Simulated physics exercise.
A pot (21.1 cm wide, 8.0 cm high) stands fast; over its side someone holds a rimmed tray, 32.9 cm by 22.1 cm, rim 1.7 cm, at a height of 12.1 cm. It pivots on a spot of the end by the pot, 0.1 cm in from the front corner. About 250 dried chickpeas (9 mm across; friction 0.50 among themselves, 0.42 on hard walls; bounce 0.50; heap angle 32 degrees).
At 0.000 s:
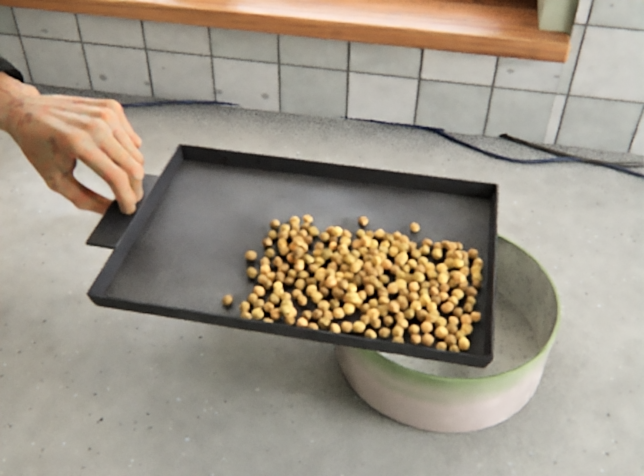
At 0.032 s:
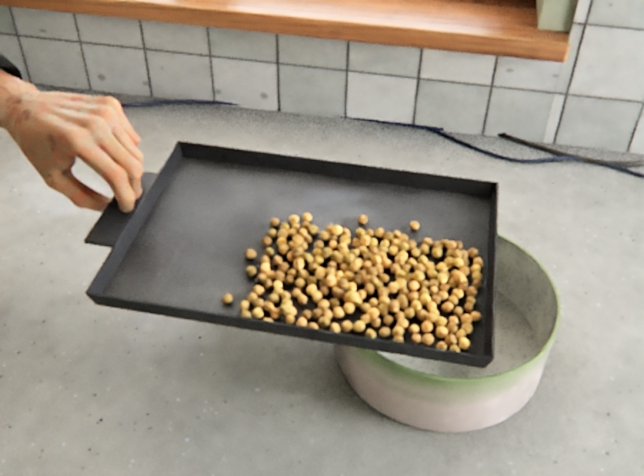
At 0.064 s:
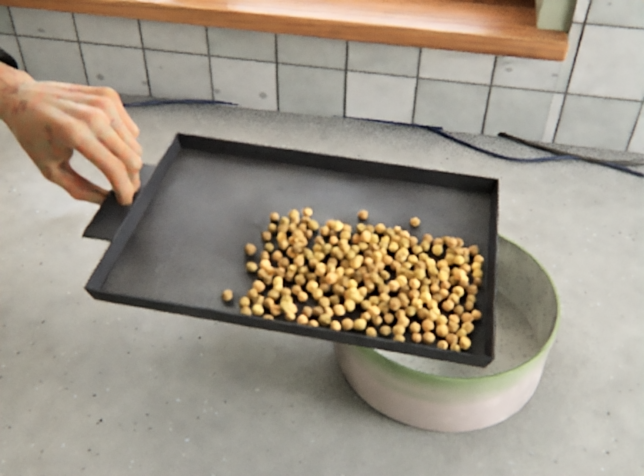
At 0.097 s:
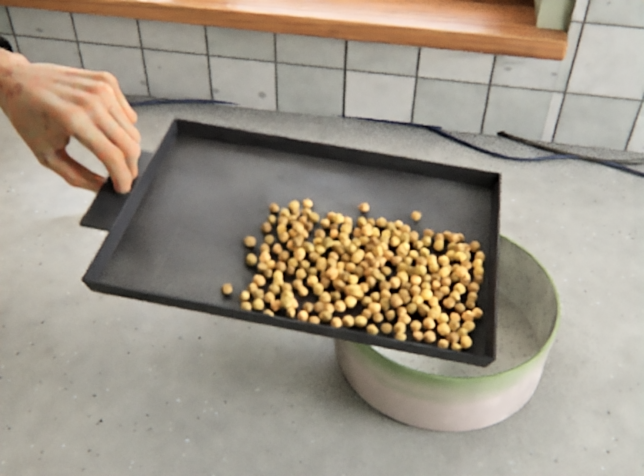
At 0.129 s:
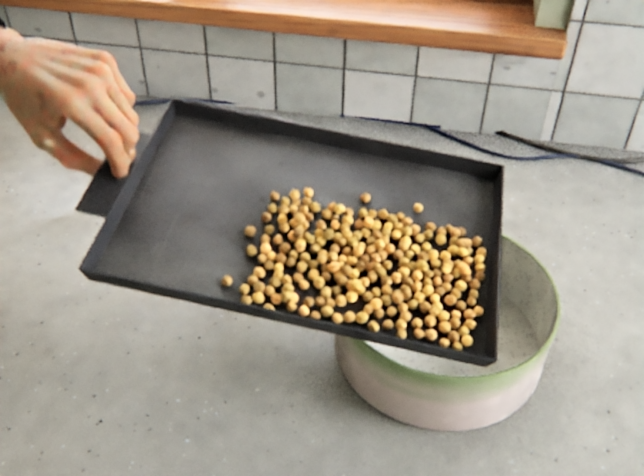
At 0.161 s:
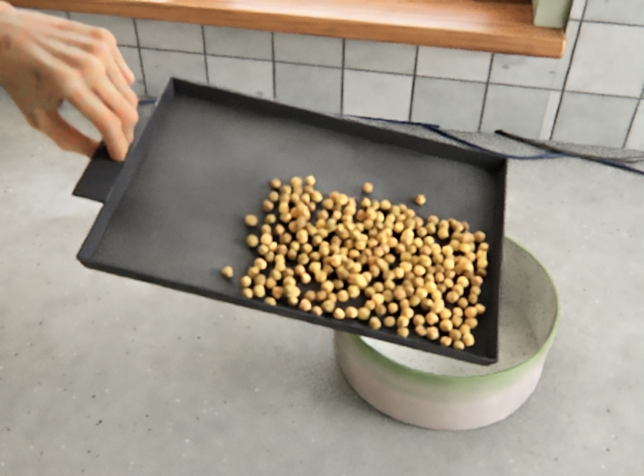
In this clip, a hand holds a dark rimmed tray of dried chickpeas partly over a round pot on a grey counter, then raises the tray's left end, tilting it toward the right while the chickpeas barely shift.
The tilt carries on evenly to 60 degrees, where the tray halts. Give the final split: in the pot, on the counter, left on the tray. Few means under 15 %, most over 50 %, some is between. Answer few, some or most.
Pot: Few, counter: Few, tray: Most.
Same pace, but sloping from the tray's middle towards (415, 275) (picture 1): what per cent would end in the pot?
About 5 per cent.
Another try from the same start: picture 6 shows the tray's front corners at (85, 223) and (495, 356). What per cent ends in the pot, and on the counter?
Pot 0, counter 35.
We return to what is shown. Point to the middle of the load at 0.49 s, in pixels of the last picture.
At about (436, 257).
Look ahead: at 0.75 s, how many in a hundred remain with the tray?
About 95 per cent.
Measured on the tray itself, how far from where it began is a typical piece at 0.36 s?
Roughly 1 cm.
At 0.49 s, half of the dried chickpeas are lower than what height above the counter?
Some 20 cm.
After 0.36 s, tilt 38 degrees; the tray holds 100 %, the pot 0 %.
After 0.49 s, tilt 54 degrees; the tray holds 100 %, the pot 0 %.
After 0.75 s, tilt 60 degrees; the tray holds 95 %, the pot 0 %.
By 1.5 s all is still; pot 0 %, counter 5 %, tray 95 %.
